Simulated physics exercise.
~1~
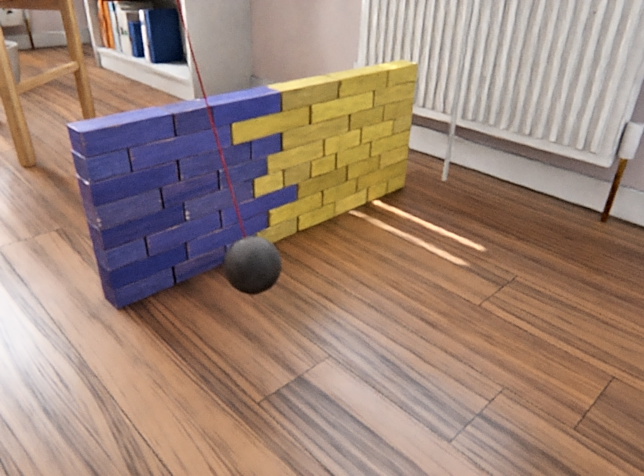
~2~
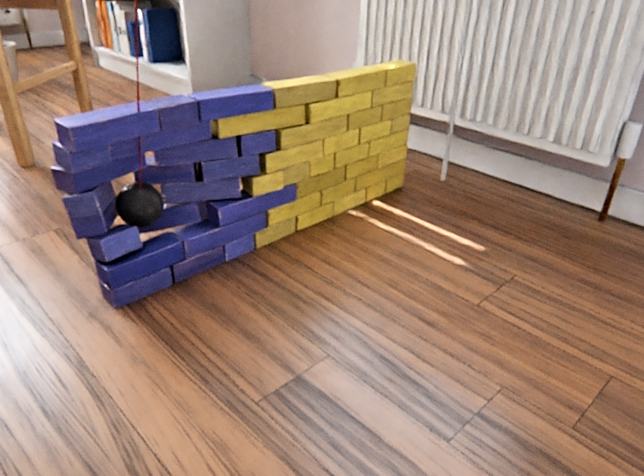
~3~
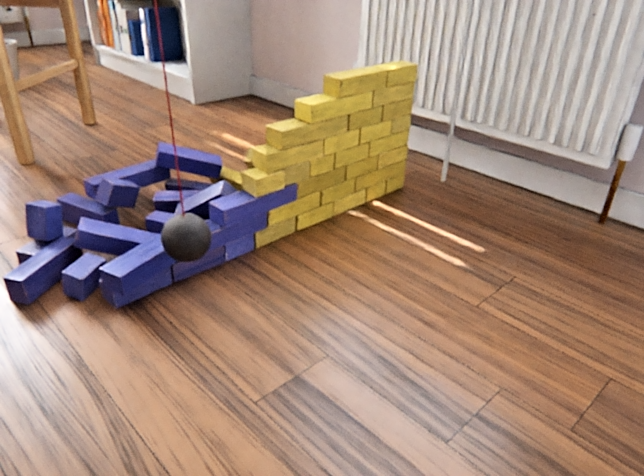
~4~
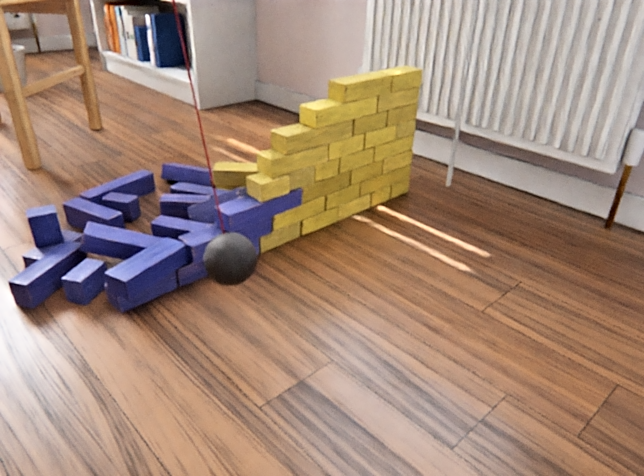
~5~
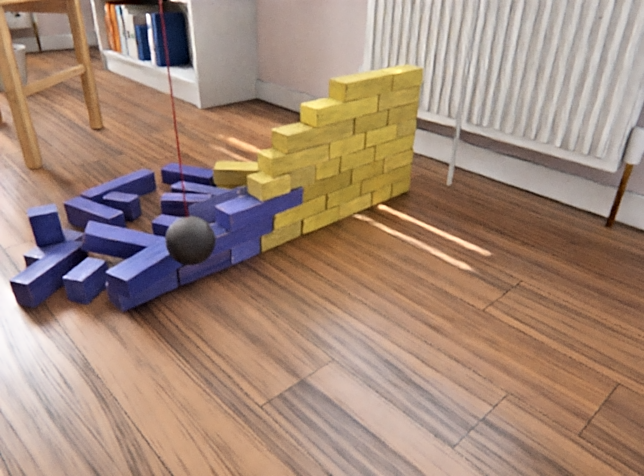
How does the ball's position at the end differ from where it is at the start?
At the start the ball is in front of the wall near where the blue and yellow parts meet. At the end it hangs farther to the left and slightly higher in view, in front of the low blue remains.
